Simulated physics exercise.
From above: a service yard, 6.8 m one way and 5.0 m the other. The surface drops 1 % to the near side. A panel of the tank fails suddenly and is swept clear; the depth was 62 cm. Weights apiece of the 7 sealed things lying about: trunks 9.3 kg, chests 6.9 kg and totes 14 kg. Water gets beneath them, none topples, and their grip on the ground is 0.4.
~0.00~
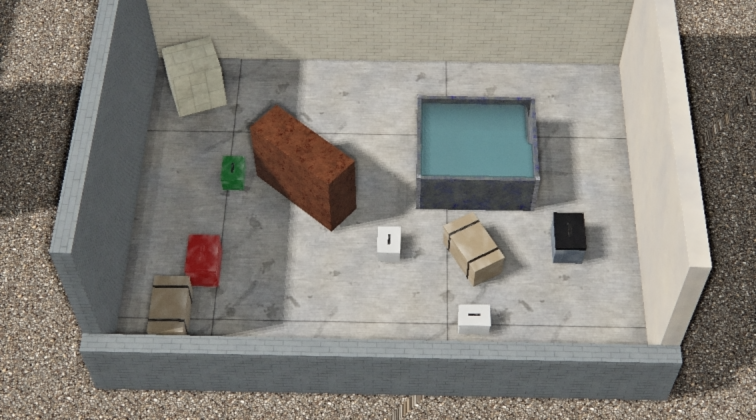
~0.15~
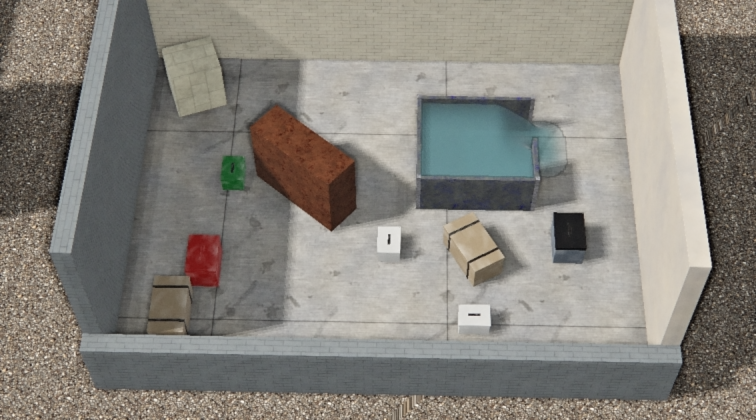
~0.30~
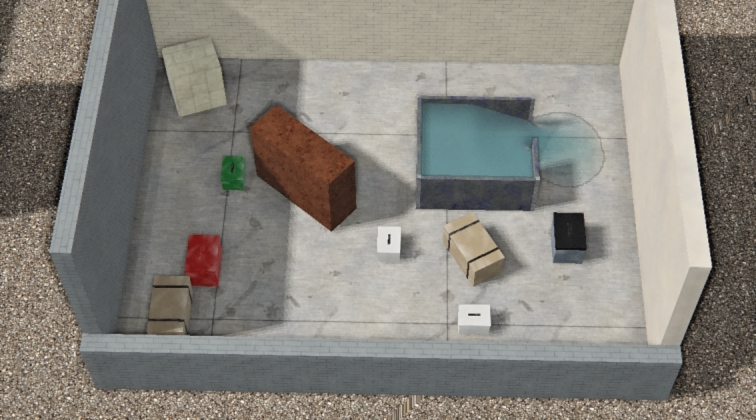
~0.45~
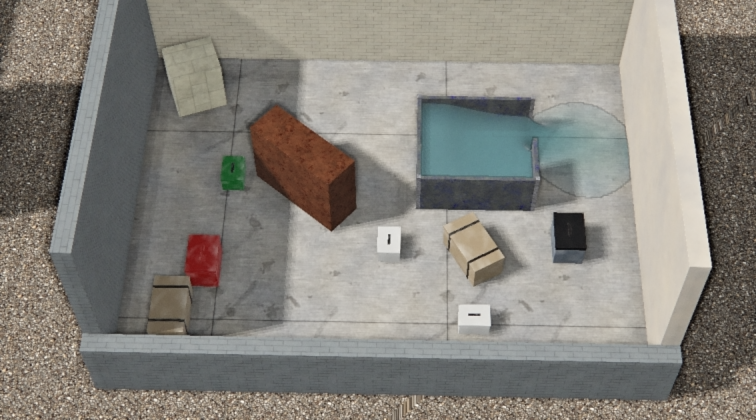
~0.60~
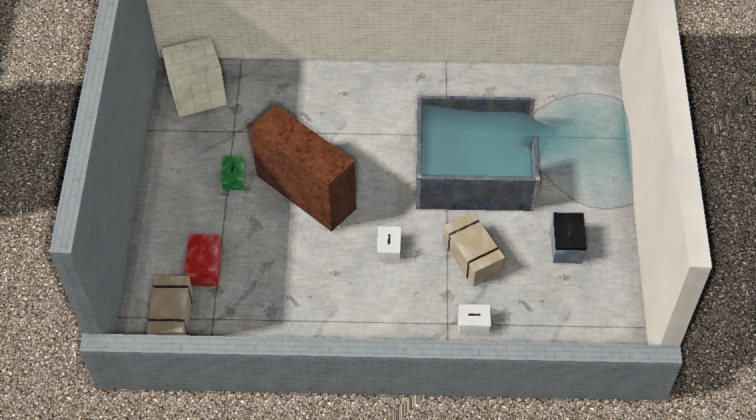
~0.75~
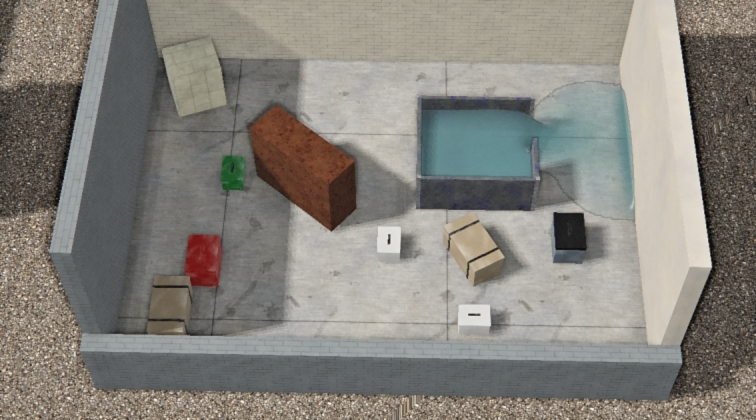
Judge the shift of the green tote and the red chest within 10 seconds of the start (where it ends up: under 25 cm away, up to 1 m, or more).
Green tote barely shifts, red chest holds its place.
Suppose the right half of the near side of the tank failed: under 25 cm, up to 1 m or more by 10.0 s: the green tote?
In that case the green tote holds its place.
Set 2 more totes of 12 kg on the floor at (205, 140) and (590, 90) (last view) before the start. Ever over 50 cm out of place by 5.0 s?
In turn: Short of it, past it.
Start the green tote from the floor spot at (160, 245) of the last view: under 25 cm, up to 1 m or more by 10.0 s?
It barely shifts.
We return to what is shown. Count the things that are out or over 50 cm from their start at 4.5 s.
1 of them.
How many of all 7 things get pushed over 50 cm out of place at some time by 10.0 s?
That makes 2.
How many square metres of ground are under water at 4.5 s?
Some 21 m2.
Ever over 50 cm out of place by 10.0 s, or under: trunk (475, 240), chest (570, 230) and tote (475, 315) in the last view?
In turn: Over, more, less.
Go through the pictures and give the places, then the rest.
In the first frame, the green tote at (233, 168) rests on the ground; the red chest at (202, 253), on the bottom; water covers 1.9 m2; 0 of 7 have shifted.
In the second frame, the green tote at (233, 168), on the bottom; the red chest at (202, 253) rests on the ground; water covers 2.4 m2; 0 of 7 have shifted.
In the third frame, the green tote at (233, 168), on the bottom; the red chest at (202, 253), on the bottom; water covers 2.9 m2; 0 of 7 have shifted.
In the fourth frame, the green tote at (233, 168), on the bottom; the red chest at (202, 253), on the bottom; 3.7 m2 under water; 0 of 7 have shifted.
In the fifth frame, the green tote at (233, 168) rests on the ground; the red chest at (202, 253), on the bottom; 4.2 m2 under water; 0 of 7 have shifted.
In the sixth frame, the green tote at (233, 168) rests on the ground; the red chest at (202, 253) rests on the ground; 4.5 m2 under water; 0 of 7 have shifted.
After 2.0 s the green tote is near (233, 168), 0.0 m from its start, aground; the red chest is near (202, 253), 0.0 m from its start, aground; 0 afloat.
After 4.5 s the green tote is near (233, 168), 0.0 m from its start, aground; the red chest is near (202, 253), 0.0 m from its start, aground; 0 afloat.
After 7.0 s the green tote is near (233, 168), 0.0 m from its start, aground; the red chest is near (202, 253), 0.0 m from its start, aground; 1 afloat.
After 10.0 s the green tote is near (233, 168), 0.0 m from its start, aground; the red chest is near (198, 252), 0.0 m from its start, afloat; 4 afloat.
